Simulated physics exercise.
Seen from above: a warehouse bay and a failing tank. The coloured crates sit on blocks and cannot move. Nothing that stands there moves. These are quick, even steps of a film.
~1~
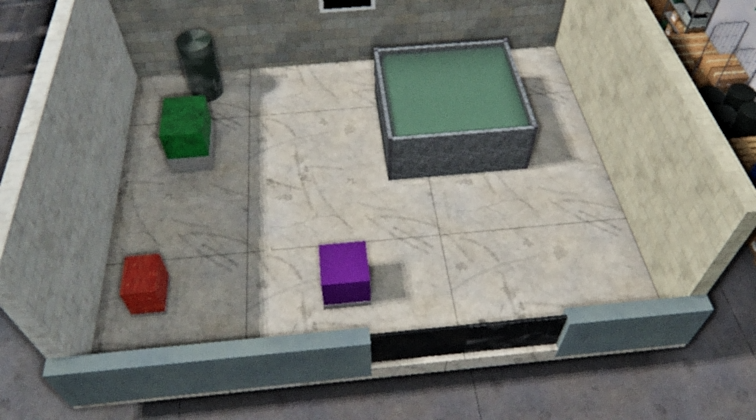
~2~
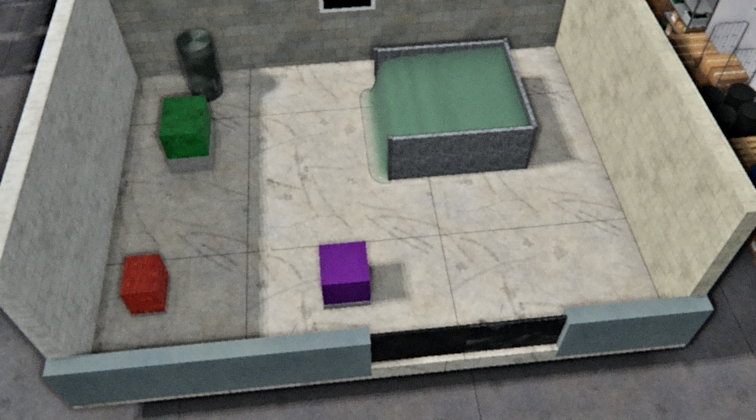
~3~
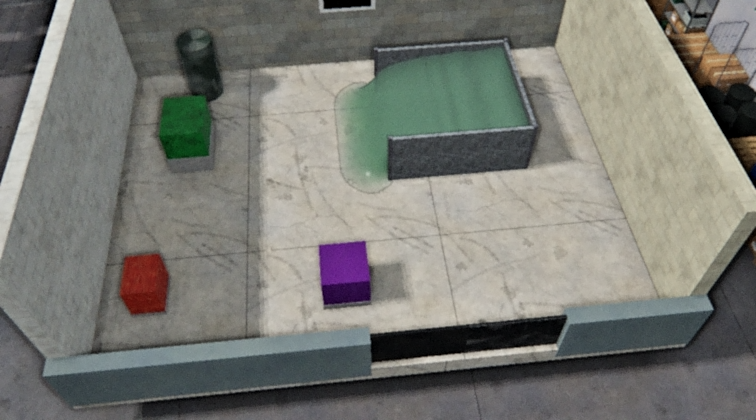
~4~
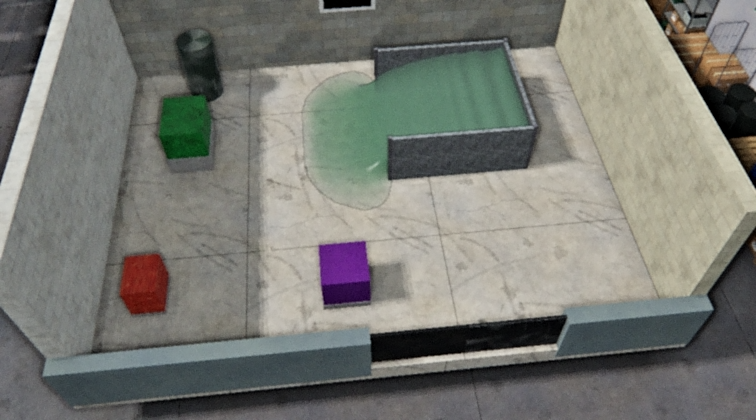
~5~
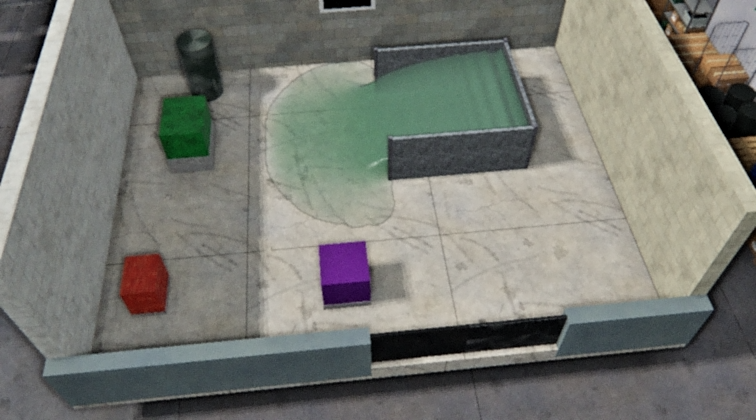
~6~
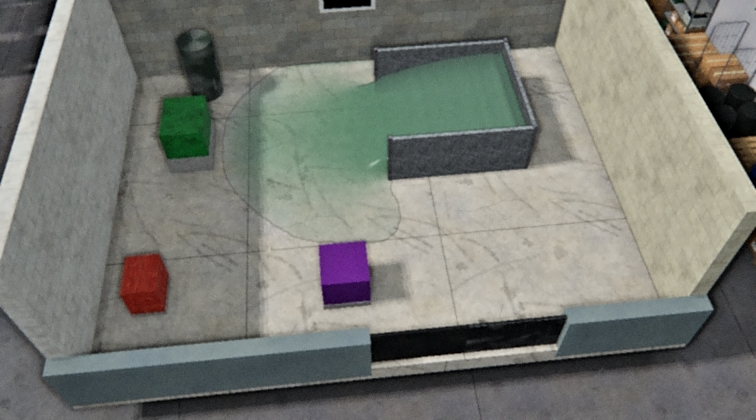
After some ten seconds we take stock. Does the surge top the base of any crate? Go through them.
The red crate gets wet; the purple crate gets wet; the green crate gets wet.
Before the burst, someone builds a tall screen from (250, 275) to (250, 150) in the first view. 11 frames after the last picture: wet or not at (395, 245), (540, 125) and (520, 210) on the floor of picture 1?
As listed: Dry, not flooded, no water.
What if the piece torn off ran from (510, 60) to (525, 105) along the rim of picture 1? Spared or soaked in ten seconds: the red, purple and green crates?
Then: The red crate is wetted, the purple crate ends up wet, the green crate remains dry.
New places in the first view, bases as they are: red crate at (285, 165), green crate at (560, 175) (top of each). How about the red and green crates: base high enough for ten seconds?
One by one: Red crate is soaked, green crate keeps dry.
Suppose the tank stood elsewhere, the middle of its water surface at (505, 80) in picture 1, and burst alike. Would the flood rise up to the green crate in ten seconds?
The green one gets wet.
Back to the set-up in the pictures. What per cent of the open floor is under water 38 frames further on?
Roughly 80 per cent.
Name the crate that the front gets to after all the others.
The red one.
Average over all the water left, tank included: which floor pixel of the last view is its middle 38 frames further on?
At about (285, 197).
A moment on, water covers 40 % of the floor; the red crate water round its plinth, the purple crate water round its plinth, the green crate water round its plinth.
Next, water covers 50 % of the floor; the red crate water round its plinth, the purple crate water round its plinth, the green crate water round its plinth.
Then, water covers 55 % of the floor; the red crate water round its plinth, the purple crate water round its plinth, the green crate water round its plinth.
Later, water covers 80 % of the floor; the red crate water round its plinth, the purple crate water round its plinth, the green crate water round its plinth.
In the end, water covers 100 % of the floor; the red crate was topped, the purple crate was topped, the green crate was topped.
